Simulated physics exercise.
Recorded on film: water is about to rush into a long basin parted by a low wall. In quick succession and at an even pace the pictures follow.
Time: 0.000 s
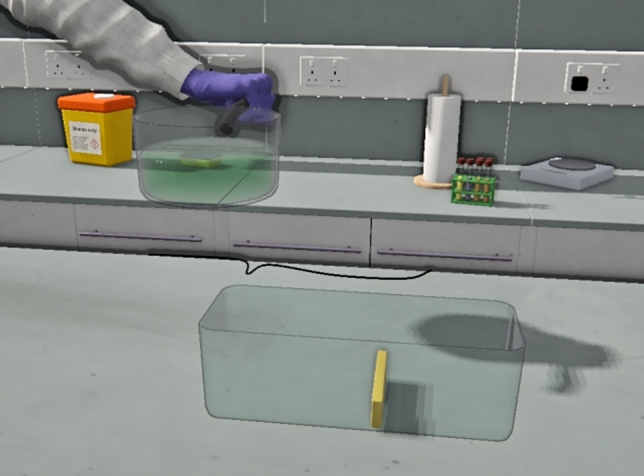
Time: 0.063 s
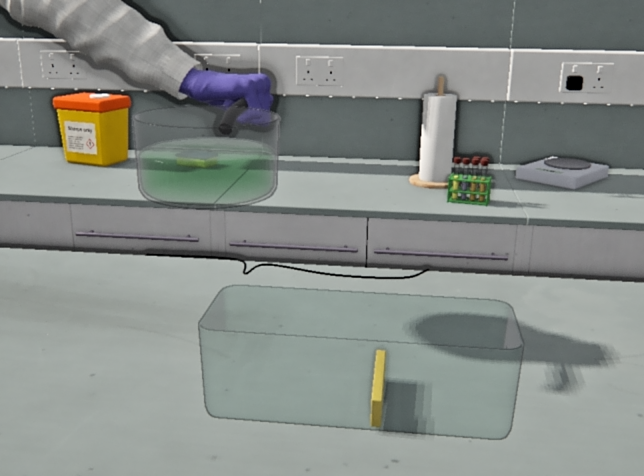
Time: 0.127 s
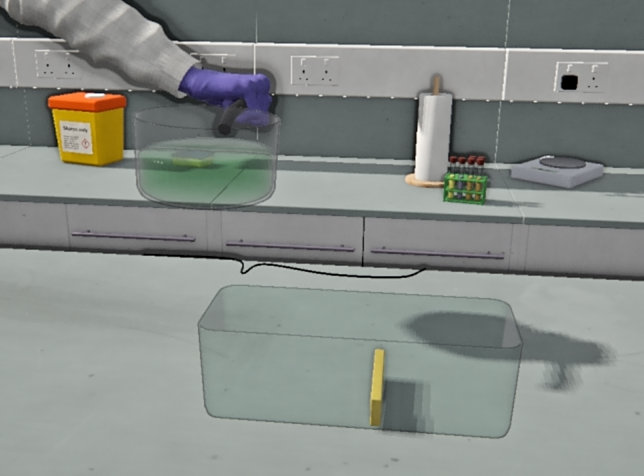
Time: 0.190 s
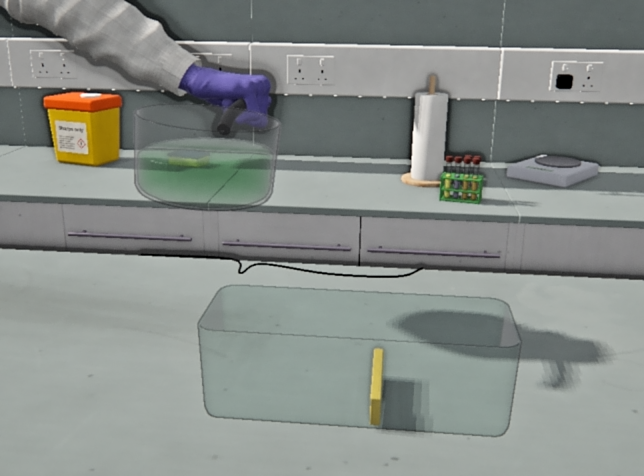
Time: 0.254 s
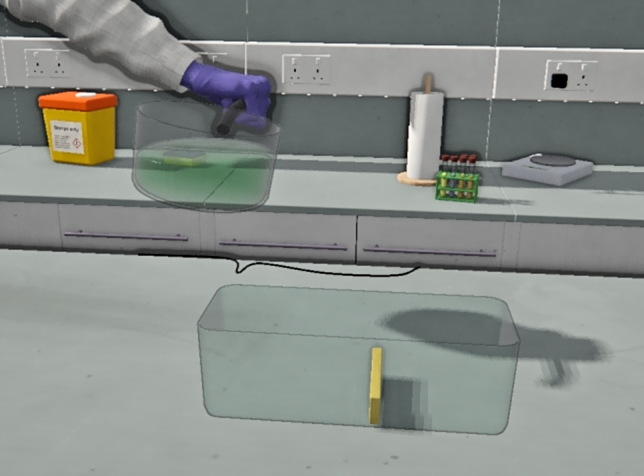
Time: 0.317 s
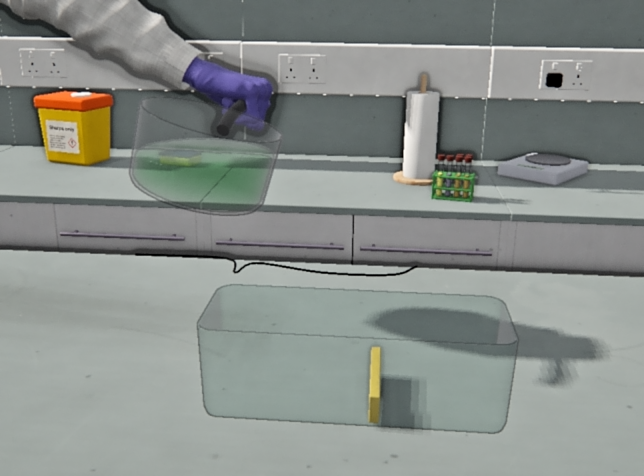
A purple-gloved hand holds a round clear container of green liquid above a long basin with a low yellow wall inside, first keeping it nearly level, then gradually tilting it so its right side dips slightly.
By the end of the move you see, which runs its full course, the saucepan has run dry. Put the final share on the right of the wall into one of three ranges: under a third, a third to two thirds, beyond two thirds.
Range: Under a third.
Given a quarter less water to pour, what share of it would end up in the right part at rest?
Around 10 percent, more or less.
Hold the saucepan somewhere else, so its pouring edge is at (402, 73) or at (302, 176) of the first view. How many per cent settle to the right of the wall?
80 and 10 in a hundred.
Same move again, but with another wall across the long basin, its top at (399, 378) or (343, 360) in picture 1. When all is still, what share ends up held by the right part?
The first placement gives around 15 percent, the second 35 percent.
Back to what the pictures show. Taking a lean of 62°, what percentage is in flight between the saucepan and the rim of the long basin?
25 in a hundred.
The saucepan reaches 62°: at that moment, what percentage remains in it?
75 %.
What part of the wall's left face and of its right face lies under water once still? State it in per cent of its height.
Left of the wall 90 %, right of the wall 10 %.
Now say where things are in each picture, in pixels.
In the first frame, it leans 0°; its right rim is at (278, 120); the water meets the walls at (145, 146) and (276, 152); the long basin's rim runs from (212, 307) to (519, 327); the wall's top is at (380, 376).
In the second frame, it leans 1°; its right rim is at (278, 121); the water meets the walls at (144, 147) and (276, 152).
In the third frame, it leans 2°; its right rim is at (278, 124); the water meets the walls at (143, 147) and (275, 153).
In the fourth frame, it leans 5°; its right rim is at (279, 128); the water meets the walls at (143, 148) and (275, 154).
In the fifth frame, it leans 10°; its right rim is at (280, 133); the water meets the walls at (142, 148) and (275, 154).
In the sixth frame, it leans 15°; its right rim is at (281, 140); the water meets the walls at (140, 148) and (275, 154).
A moment on, the saucepan is tipped part way and 75 per cent is still to pour, 2 is left of the wall and 0 right of it.
Next, the saucepan is tipped on its side and 24 per cent is still to pour, 54 is left of the wall and 2 right of it.
Then the saucepan is tipped on its side and 5 per cent is still to pour, 83 is left of the wall and 7 right of it.
Later the saucepan is tipped on its side and 1 per cent is still to pour, 91 is left of the wall and 7 right of it.
Finally, 92 per cent lies left of the wall, 7 right of it and 1 outside.
